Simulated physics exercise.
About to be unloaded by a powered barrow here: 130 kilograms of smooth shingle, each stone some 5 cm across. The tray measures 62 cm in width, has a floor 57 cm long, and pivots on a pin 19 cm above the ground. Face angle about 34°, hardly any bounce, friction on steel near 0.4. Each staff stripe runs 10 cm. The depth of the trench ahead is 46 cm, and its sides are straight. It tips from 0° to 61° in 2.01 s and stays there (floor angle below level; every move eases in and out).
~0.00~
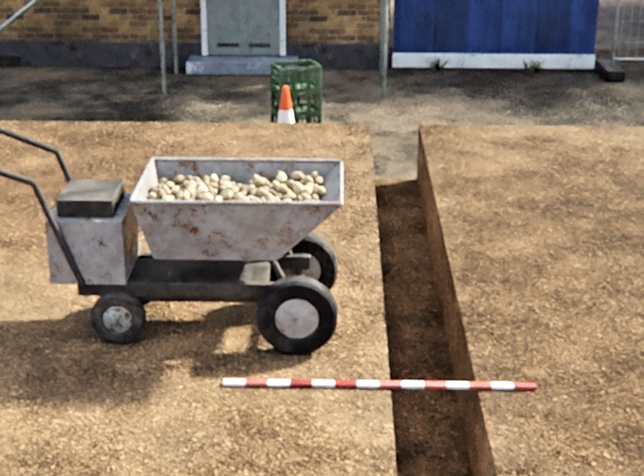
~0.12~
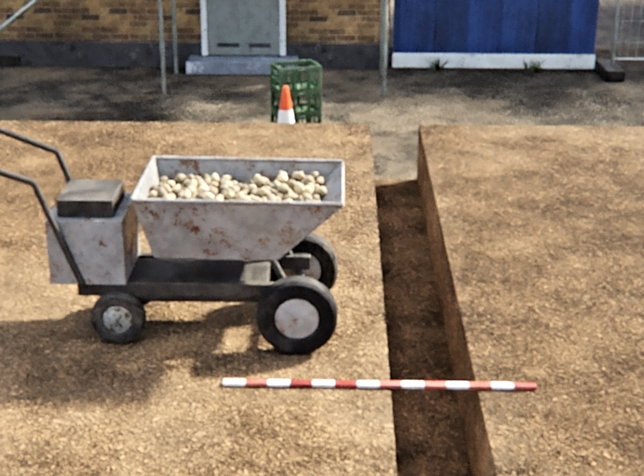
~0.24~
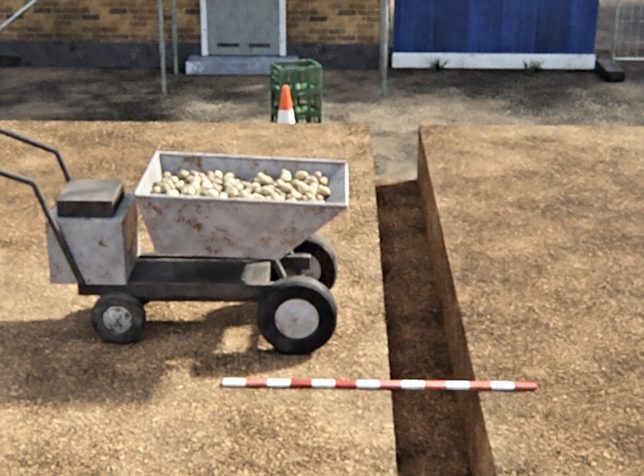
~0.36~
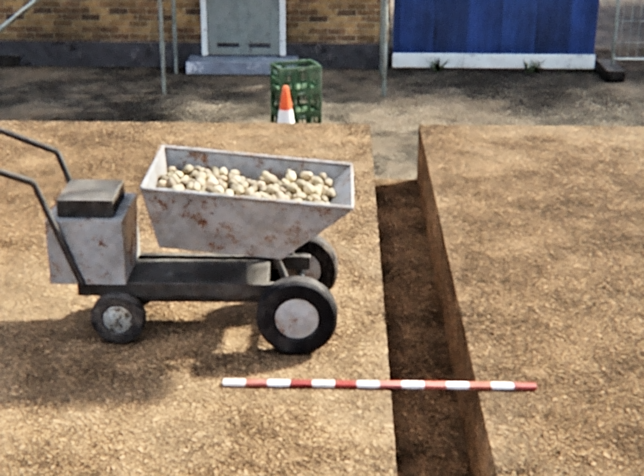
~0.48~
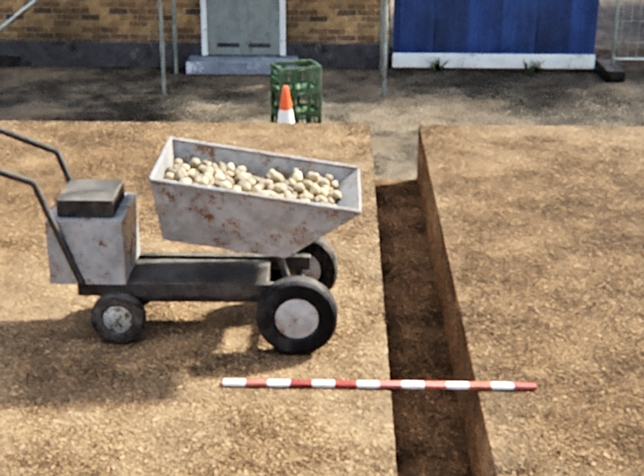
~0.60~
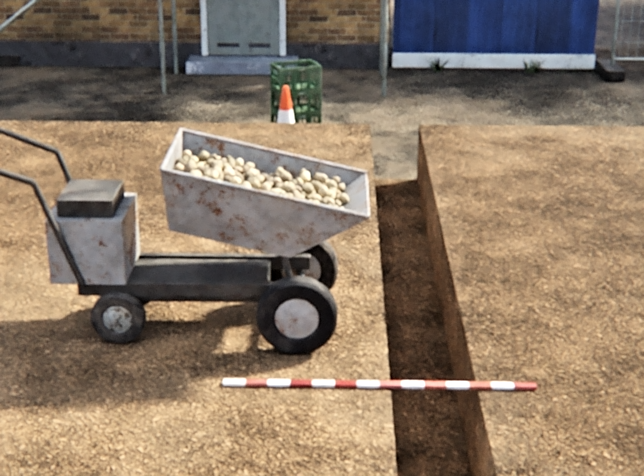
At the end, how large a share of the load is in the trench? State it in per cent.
A share of about 58 per cent.
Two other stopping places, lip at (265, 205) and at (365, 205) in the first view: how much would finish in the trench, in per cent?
First spot about 95, second spot about 35 per cent.
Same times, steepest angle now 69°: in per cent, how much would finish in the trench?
Near 55 per cent then.
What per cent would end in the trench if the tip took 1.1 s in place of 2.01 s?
About 45 percent, I'd say.
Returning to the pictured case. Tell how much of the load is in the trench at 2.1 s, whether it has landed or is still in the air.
Something like 25 in a hundred.
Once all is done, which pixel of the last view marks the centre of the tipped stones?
Around (455, 388).
After 1.5 s the floor is at 52°; 100 % in the tray; the foremost stones are at (421, 260).
After 2.1 s the floor is at 61°; 45 % in the tray, 26 % in the trench, 28 % past the trench; the foremost stones are at (566, 327).
After 2.5 s the floor is at 61°; 21 % in the tray, 37 % in the trench, 42 % past the trench; the foremost stones are past the picture's edge.
After 4.4 s the floor is at 61°; 0 % in the tray, 58 % in the trench, 42 % past the trench; the foremost stones are past the picture's edge.
